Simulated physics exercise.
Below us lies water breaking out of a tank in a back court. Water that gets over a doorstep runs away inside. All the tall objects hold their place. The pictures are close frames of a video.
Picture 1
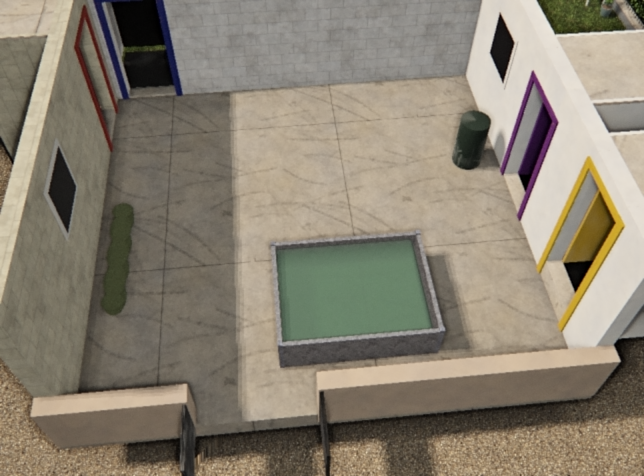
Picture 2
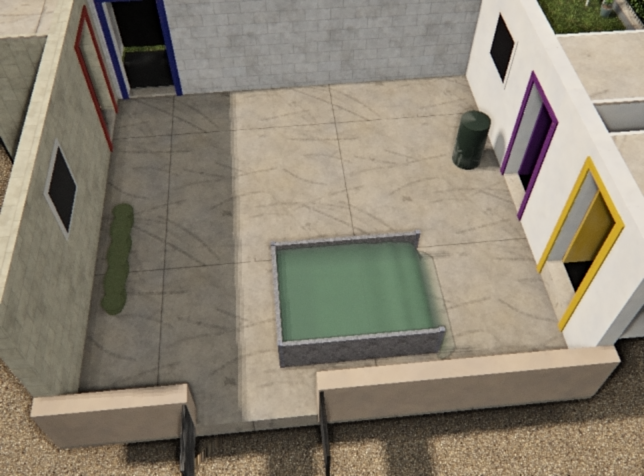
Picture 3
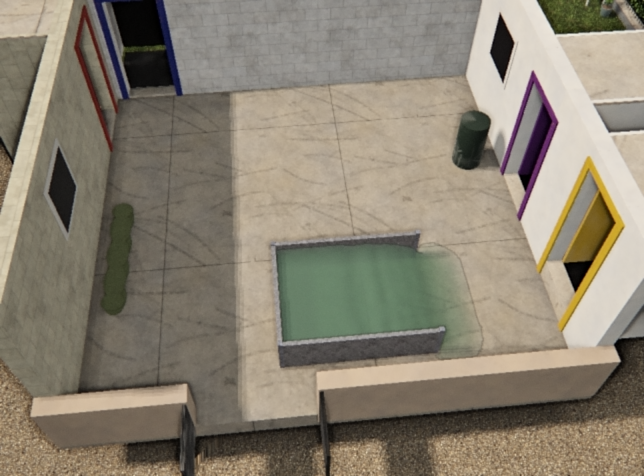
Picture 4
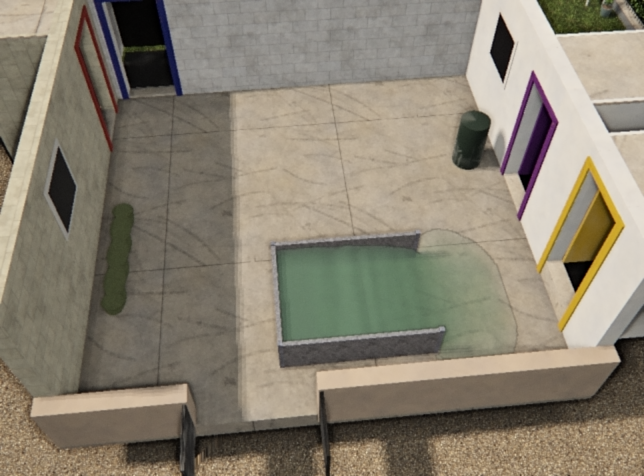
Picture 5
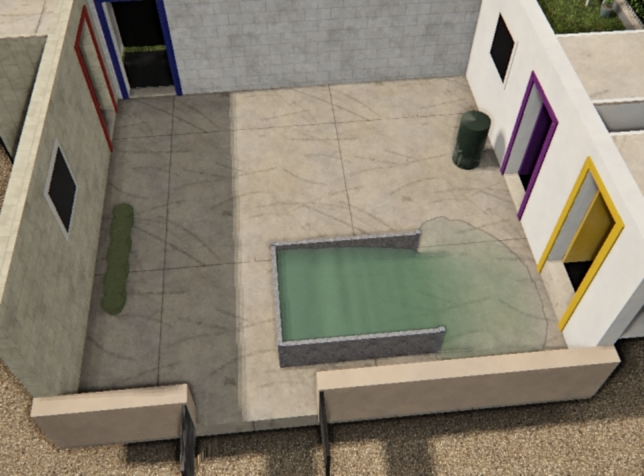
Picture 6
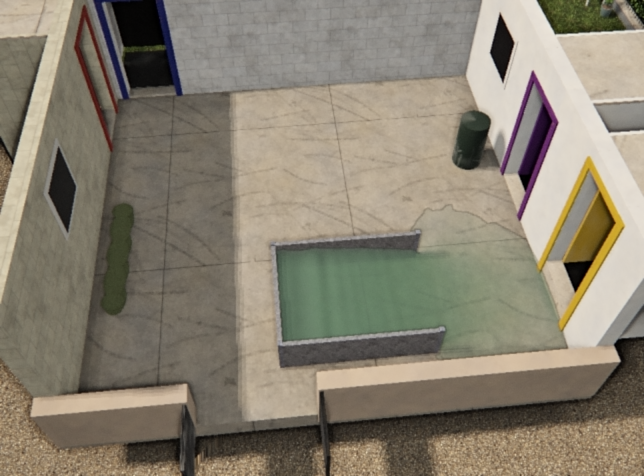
Green water bursts from the right side of a grey-walled tank in a paved courtyard, seen from a high, steady viewpoint. A blue doorframe stands at the back left, a red one on the left wall, purple and yellow ones on the right, with a dark green barrel nearby. The water spreads rightward over the paving, thinning and fanning out towards the yellow doorway.
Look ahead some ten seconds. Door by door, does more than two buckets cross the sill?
One by one: The red door holds within the limit; the blue door holds within the limit; the yellow door holds within the limit; the purple door floods.
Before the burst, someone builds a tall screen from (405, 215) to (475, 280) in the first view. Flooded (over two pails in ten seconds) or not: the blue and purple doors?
Then: Blue door is under, purple door keeps below it.
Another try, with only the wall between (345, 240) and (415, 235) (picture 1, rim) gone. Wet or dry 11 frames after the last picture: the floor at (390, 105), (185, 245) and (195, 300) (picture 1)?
In turn: Awash, no water, not flooded.
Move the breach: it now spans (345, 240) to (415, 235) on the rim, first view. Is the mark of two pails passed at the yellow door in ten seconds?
One by one: The yellow door is under.
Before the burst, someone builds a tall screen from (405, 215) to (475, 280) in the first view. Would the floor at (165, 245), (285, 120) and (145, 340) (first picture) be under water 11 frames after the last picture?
In turn: No water, free of water, no water.
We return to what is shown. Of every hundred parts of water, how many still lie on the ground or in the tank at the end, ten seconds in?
I make it 90 per cent.
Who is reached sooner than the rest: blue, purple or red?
It is the purple one.
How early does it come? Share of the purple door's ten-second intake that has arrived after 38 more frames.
I make it 85 per cent.
A moment on, water covers 15 % of the floor; the red door not reached, the blue door not reached, the yellow door wet at the sill, nothing in, the purple door wet at the sill, nothing in.
Next, water covers 15 % of the floor; the red door not reached, the blue door not reached, the yellow door wet at the sill, nothing in, the purple door under two buckets in.
Then, water covers 30 % of the floor; the red door not reached, the blue door not reached, the yellow door under two buckets in, the purple door over two buckets in.
Later, water covers 60 % of the floor; the red door not reached, the blue door not reached, the yellow door under two buckets in, the purple door over two buckets in.
In the end, water covers 80 % of the floor; the red door wet at the sill, nothing in, the blue door under two buckets in, the yellow door under two buckets in, the purple door far over two buckets in.
